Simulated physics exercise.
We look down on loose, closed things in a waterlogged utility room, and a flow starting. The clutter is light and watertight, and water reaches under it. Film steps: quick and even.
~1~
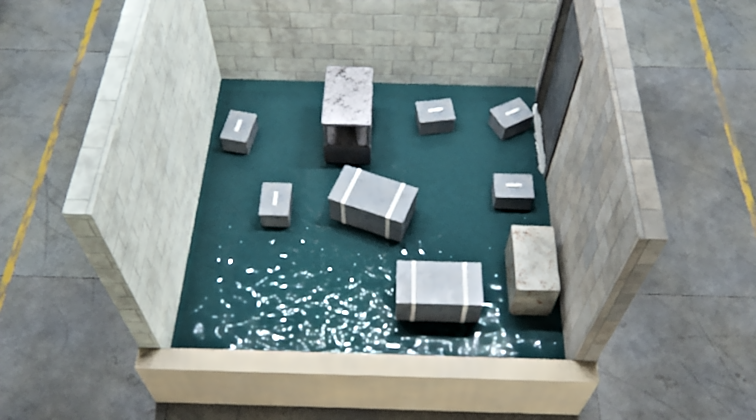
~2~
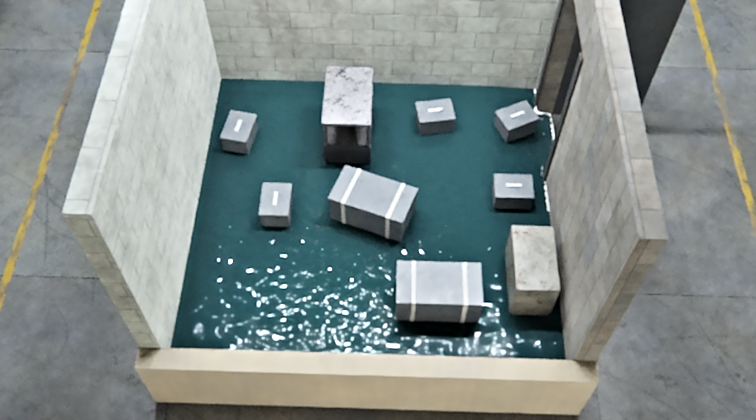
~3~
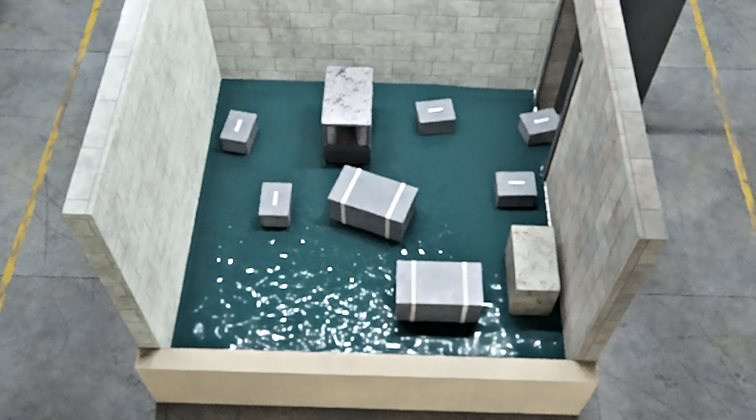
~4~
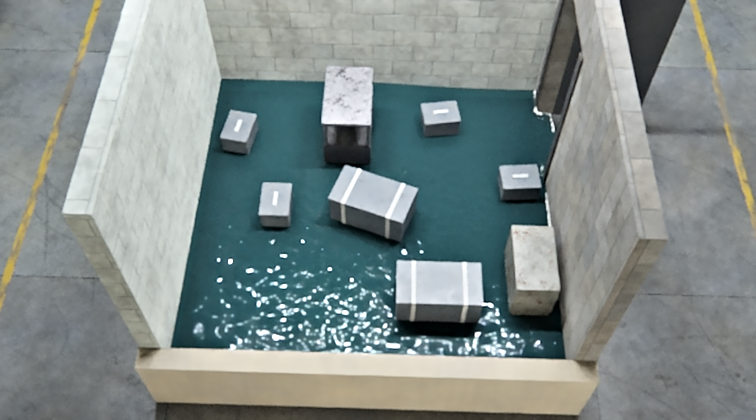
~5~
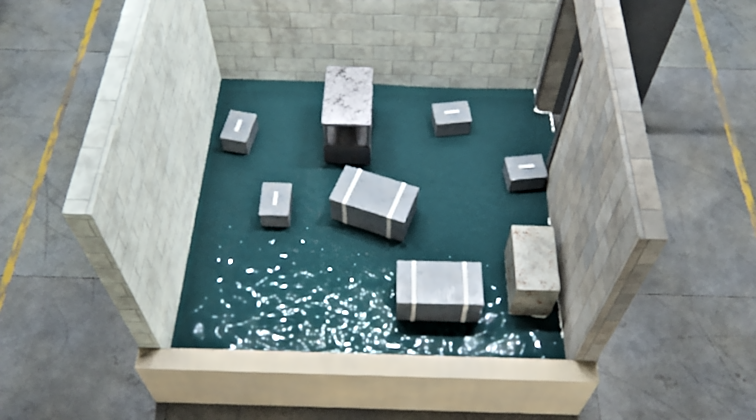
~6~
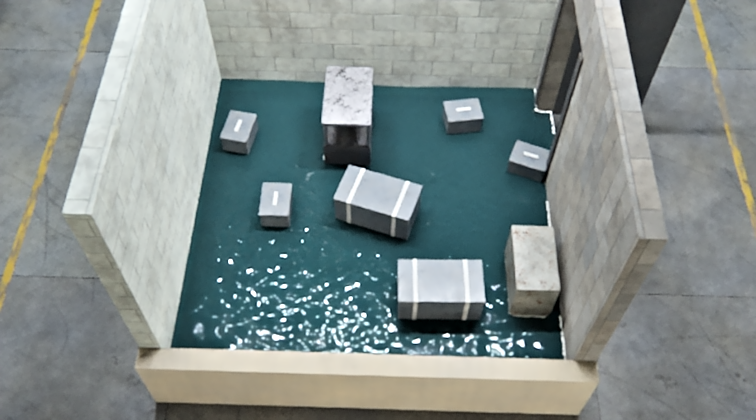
We see grey boxes in a flooded, walled room as a dark door swings outward on the right; the nearest small box drifts out of view through the opening, then two others drift toward it and a banded box shifts slightly.
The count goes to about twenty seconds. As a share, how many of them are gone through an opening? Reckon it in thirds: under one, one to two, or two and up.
Two and up, in thirds.
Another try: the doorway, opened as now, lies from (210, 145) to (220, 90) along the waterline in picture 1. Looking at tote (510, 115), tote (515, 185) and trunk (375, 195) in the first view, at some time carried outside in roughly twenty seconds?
In turn: Stays, stays, out.
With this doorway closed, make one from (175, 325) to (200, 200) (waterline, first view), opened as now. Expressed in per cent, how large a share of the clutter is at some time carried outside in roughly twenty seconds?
Some 60 in a hundred.
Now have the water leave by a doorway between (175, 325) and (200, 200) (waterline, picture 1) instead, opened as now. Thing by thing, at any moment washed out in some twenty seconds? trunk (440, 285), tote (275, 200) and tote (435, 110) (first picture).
The first one exits, the second exits, the third never exits.
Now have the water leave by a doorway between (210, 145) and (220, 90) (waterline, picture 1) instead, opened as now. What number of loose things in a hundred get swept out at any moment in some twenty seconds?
It comes to about 40 per cent of the things.
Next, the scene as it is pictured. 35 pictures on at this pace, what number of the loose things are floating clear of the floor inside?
Exactly 2 of them.
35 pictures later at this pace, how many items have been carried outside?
Total: 5.
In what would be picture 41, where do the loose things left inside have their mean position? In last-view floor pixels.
Their centre sits close to (345, 162) on the floor of the last picture.
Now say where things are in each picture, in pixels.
In the first picture, a tote at (514, 186) floats; a tote at (435, 110) floats; 0 of 7 have shifted.
In the second picture, a tote at (514, 186), afloat; a tote at (435, 110) floats; 1 of 7 have shifted.
In the third picture, a tote at (516, 183) floats, close to its start; a tote at (436, 111), afloat; 2 of 7 have shifted.
In the fourth picture, a tote at (520, 177), afloat, close to its start; a tote at (441, 112) floats, close to its start; 3 of 7 have shifted.
In the fifth picture, a tote at (526, 167), afloat, a stride from its start; a tote at (452, 113) floats, close to its start; 3 of 7 have shifted.
In the sixth picture, a tote at (531, 156) floats, a stride from its start; a tote at (463, 110), afloat, a stride from its start; 4 of 7 have shifted.
A moment on, 2 of 7 are out; 5 afloat.
Next, 3 of 7 are out; 4 afloat.
Later, 5 of 7 are out; 2 afloat.
In the end, 5 of 7 are out; 2 afloat.
